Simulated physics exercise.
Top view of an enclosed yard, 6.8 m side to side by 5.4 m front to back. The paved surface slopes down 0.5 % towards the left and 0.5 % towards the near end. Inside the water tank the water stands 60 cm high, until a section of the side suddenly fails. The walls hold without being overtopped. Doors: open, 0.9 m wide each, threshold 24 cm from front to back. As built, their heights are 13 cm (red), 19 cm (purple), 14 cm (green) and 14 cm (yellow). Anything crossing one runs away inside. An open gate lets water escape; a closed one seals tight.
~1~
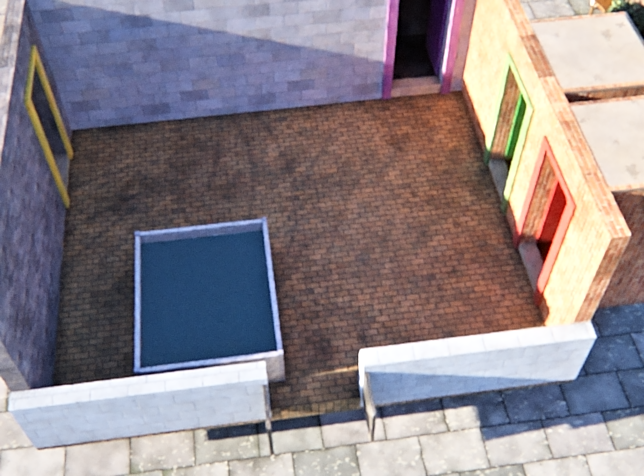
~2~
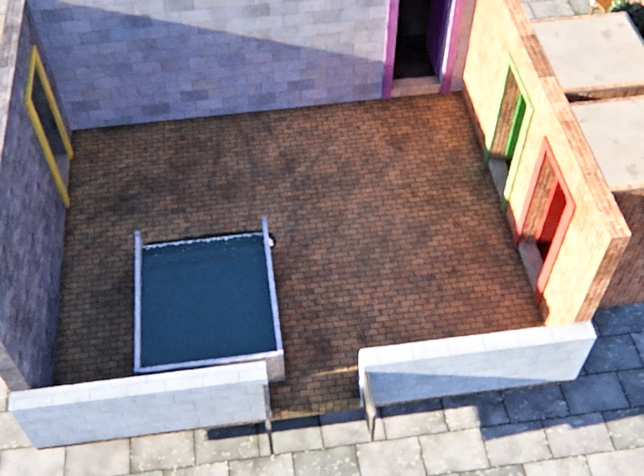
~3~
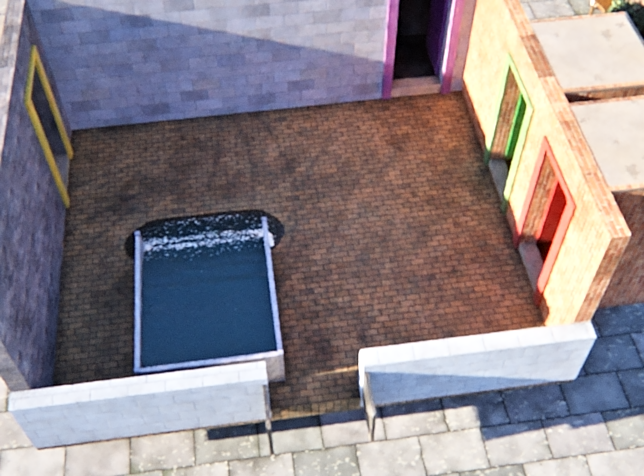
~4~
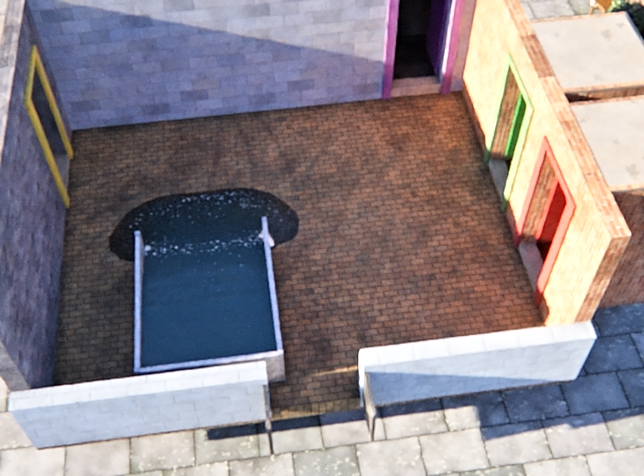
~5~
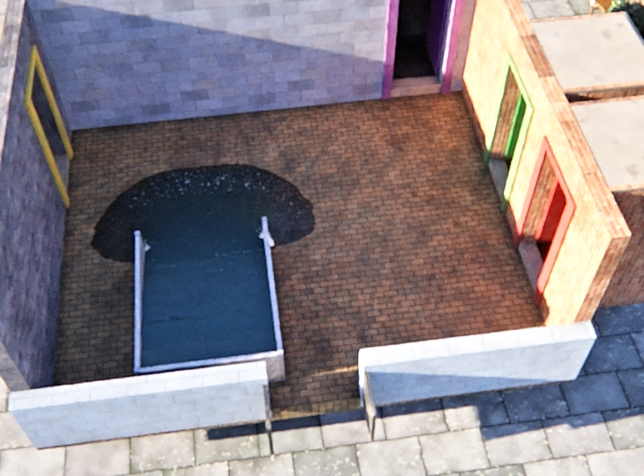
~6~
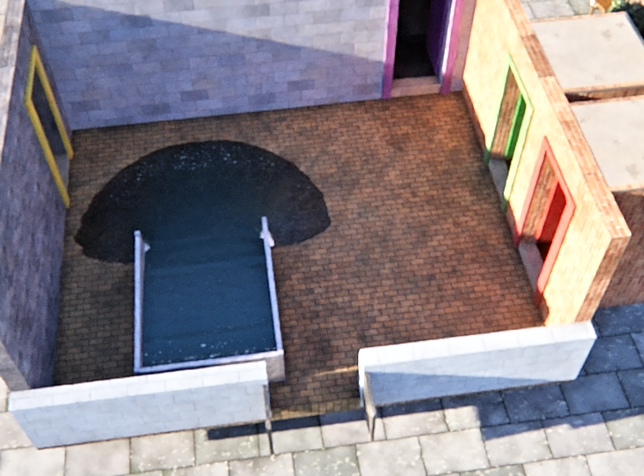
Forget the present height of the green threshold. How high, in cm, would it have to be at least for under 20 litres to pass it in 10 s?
At least about 5.5 cm.
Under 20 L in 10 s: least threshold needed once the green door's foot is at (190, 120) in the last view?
Something near 25 cm.
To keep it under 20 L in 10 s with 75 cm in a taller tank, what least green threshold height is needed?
Step height: Approx. 8.0 cm.
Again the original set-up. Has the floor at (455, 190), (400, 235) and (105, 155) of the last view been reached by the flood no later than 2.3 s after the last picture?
In order: Untouched, untouched, soaked.
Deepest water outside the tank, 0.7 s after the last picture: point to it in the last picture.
Near (190, 125).
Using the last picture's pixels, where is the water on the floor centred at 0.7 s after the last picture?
The water's centre is at about (203, 257).
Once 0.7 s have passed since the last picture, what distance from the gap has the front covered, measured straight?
Near 3.4 metres, give or take.
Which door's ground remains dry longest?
It's the red one.
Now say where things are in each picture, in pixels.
The water tank at (206, 294) is whole and still, 60 cm deep; the green door at (507, 141) is dry, in the first frame.
The gap is on the far side, the front 0.3 m out at a hidden place; the back of the water tank holds 60 cm, in the second frame.
Water pours out on the far side and has run 0.8 m, to (164, 222); about 10 cm deep outside, 60 cm at the back, in the third frame.
The gap is on the far side, the front 1.2 m out at (155, 203); the back of the water tank holds 60 cm, in the fourth frame.
The front is at (185, 172), 1.8 m from the gap on the far side; 4.3 m2 of floor is wet, 60 cm left at the back, in the fifth frame.
The front is at (173, 149), 2.3 m from the gap on the far side; 6.1 m2 of floor is wet, 54 cm left at the back; 3.0 m in a straight line remain to the green door at (507, 141), in the sixth frame.
Then, 0.7 s after the last picture water covers 35 % of the floor, deepest (30 cm) near (190, 125); it has not reached the green door.
Then, 2.3 s after the last picture water covers 45 % of the floor, deepest (30 cm) near (147, 129); it has not reached the green door.
Then, 9.3 s after the last picture water covers 95 % of the floor, deepest (13 cm) near (52, 420); 5 cm at the green door, 0 litres in over its 14 cm threshold.
At the green door as built, the water peaked near 10 cm, 3.9 s after the last picture.
Run again over the same 10 s with other heights there, 31 litres in over 4.5 cm, 16 litres over 6 cm. The limit of 20 litres is kept from about 5.5 cm up.
